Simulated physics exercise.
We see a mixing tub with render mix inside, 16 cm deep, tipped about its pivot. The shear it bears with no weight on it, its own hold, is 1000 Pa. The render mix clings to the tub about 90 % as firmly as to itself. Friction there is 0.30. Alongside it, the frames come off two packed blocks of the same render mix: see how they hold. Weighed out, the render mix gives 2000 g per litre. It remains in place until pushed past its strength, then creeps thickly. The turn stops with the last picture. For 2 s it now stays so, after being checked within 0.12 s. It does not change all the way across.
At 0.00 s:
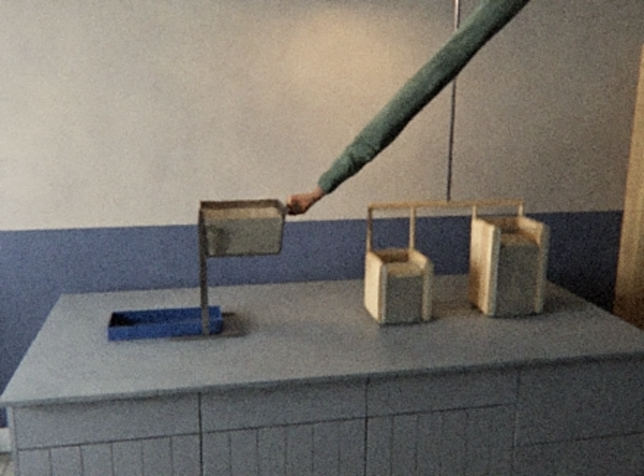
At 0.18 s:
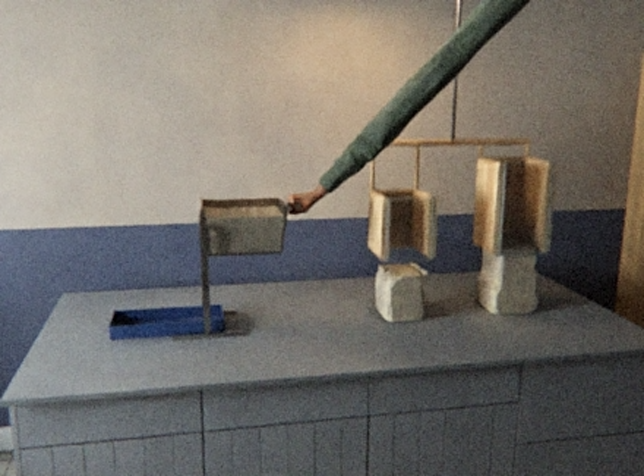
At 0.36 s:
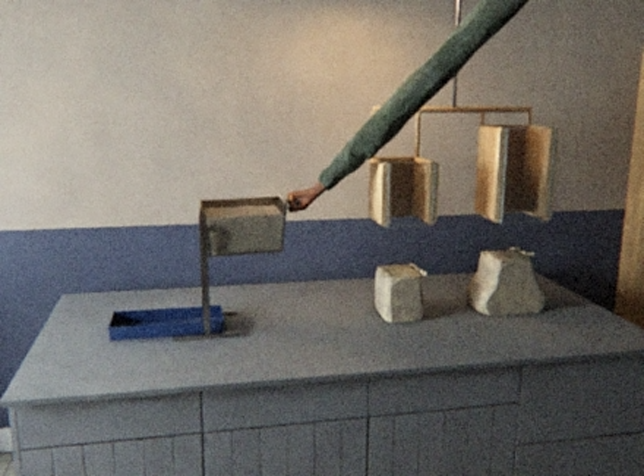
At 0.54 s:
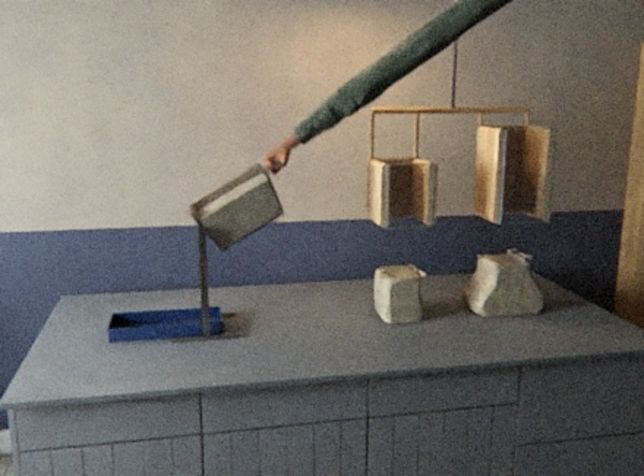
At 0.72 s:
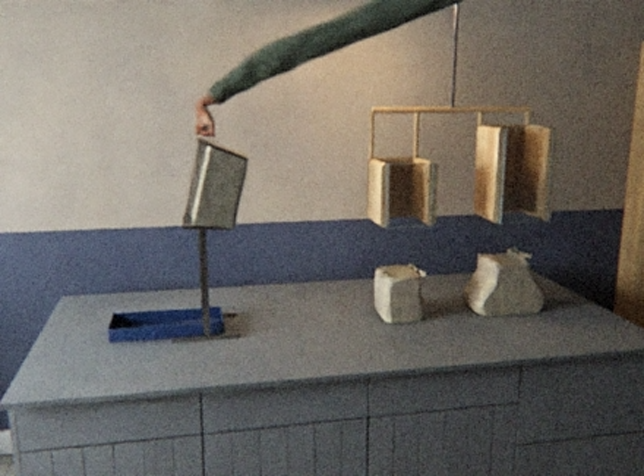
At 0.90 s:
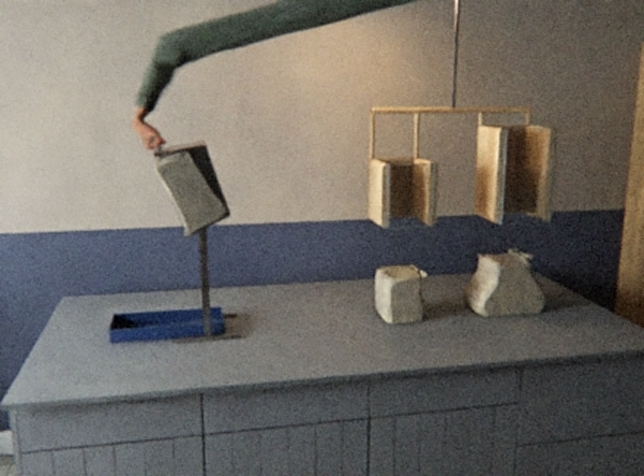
A green-sleeved arm held a tub's rim while two wooden moulds lifted off pale blocks, the taller one slumping and the shorter keeping its shape; then the hand tipped the tub leftward past upright.
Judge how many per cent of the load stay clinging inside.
I would put it at about 8 percent.
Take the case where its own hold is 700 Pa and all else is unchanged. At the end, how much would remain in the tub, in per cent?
I'd expect about 6 percent.
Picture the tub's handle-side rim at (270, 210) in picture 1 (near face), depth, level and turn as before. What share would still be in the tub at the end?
That would leave about 8 % in the tub.
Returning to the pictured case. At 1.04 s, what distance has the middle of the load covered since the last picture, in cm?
Around 12 centimetres.
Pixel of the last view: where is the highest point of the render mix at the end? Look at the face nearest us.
Highest point: Approx. (222, 207).
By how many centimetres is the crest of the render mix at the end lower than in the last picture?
Roughly 18 cm.
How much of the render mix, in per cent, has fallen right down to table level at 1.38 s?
About 90 %.
After 1.04 s, the tub is at 108 degrees and holds 39 %.
After 1.21 s, the tub is at 108 degrees and holds 8 %.
After 1.38 s, the tub is at 108 degrees and holds 8 %.
After 1.55 s, the tub is at 108 degrees and holds 8 %.
After 2.90 s, the tub is at 108 degrees and holds 8 %.
